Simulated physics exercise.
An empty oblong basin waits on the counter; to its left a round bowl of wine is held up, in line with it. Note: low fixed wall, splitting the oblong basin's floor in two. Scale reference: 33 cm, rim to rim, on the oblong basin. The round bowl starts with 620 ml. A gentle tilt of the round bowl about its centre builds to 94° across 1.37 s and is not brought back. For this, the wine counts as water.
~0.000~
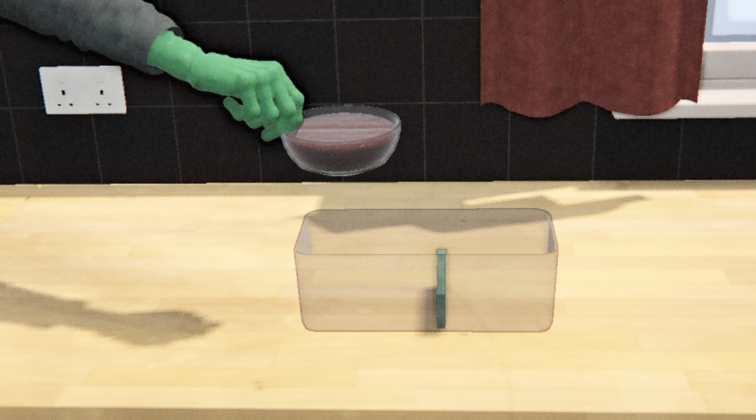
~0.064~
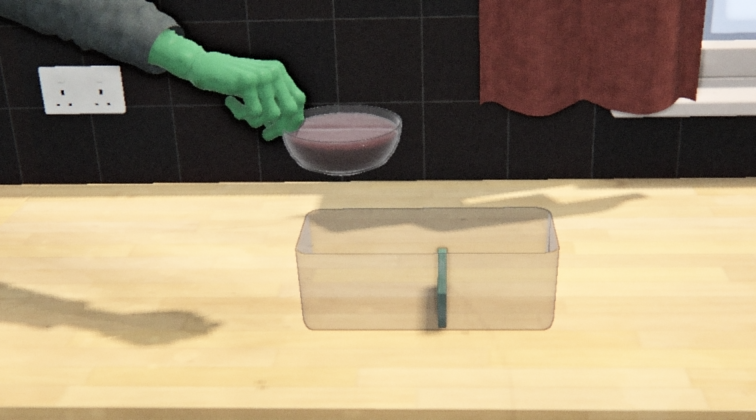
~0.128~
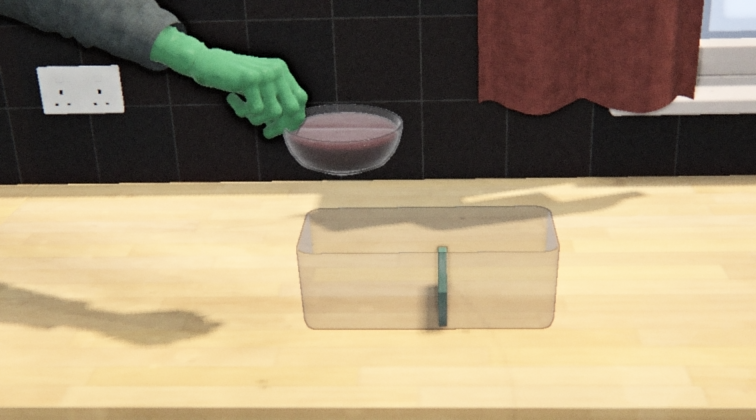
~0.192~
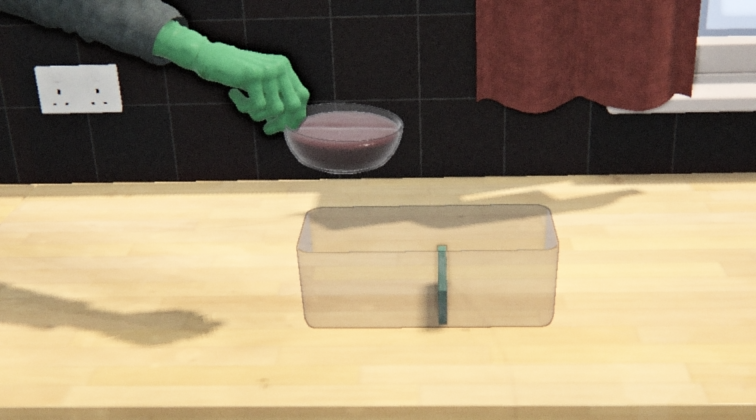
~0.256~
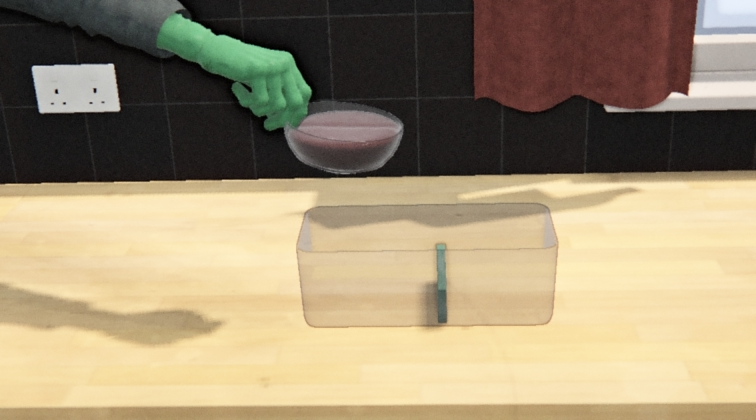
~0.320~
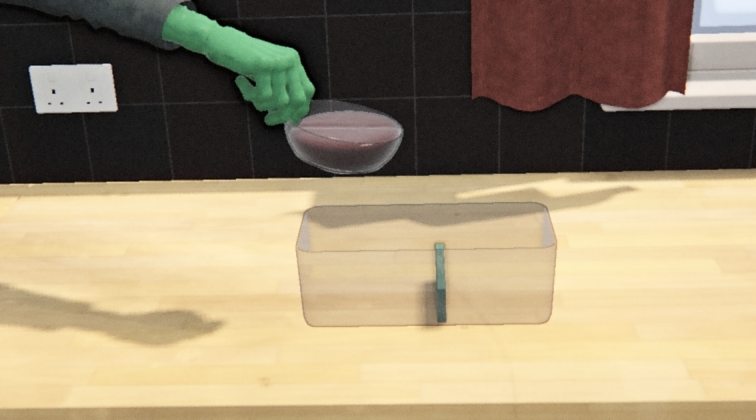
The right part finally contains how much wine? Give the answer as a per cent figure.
About 64 in every hundred parts.
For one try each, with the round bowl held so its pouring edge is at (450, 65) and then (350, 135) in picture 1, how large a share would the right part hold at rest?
I'd expect close to 95 per cent and then close to 0 per cent.
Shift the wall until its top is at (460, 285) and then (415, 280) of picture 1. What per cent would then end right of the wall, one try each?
Some 45 in a hundred, then some 85 in a hundred.
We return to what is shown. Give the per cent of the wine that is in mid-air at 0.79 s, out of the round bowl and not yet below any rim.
Roughly 32 percent.
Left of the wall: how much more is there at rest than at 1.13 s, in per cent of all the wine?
About 7 percent.
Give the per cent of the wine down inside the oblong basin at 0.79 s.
I'd put it near 32 percent.
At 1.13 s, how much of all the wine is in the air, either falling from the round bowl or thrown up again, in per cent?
It comes to some 5 percent of the total.
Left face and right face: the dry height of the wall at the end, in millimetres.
On the left it's about 44 mm; on the right, about 30 mm.
After 0.79 s the tilt is 58° and 37 per cent is still to pour, 6 is left of the wall and 26 right of it.
After 1.13 s the tilt is 87° and 3 per cent is still to pour, 28 is left of the wall and 64 right of it.
After 1.48 s the tilt is 94° and 0 per cent is still to pour, 35 is left of the wall and 64 right of it.
After 1.87 s the tilt is 94° and 0 per cent is still to pour, 35 is left of the wall and 64 right of it.
In the end 35 per cent lies left of the wall, 64 right of it and 0 outside.
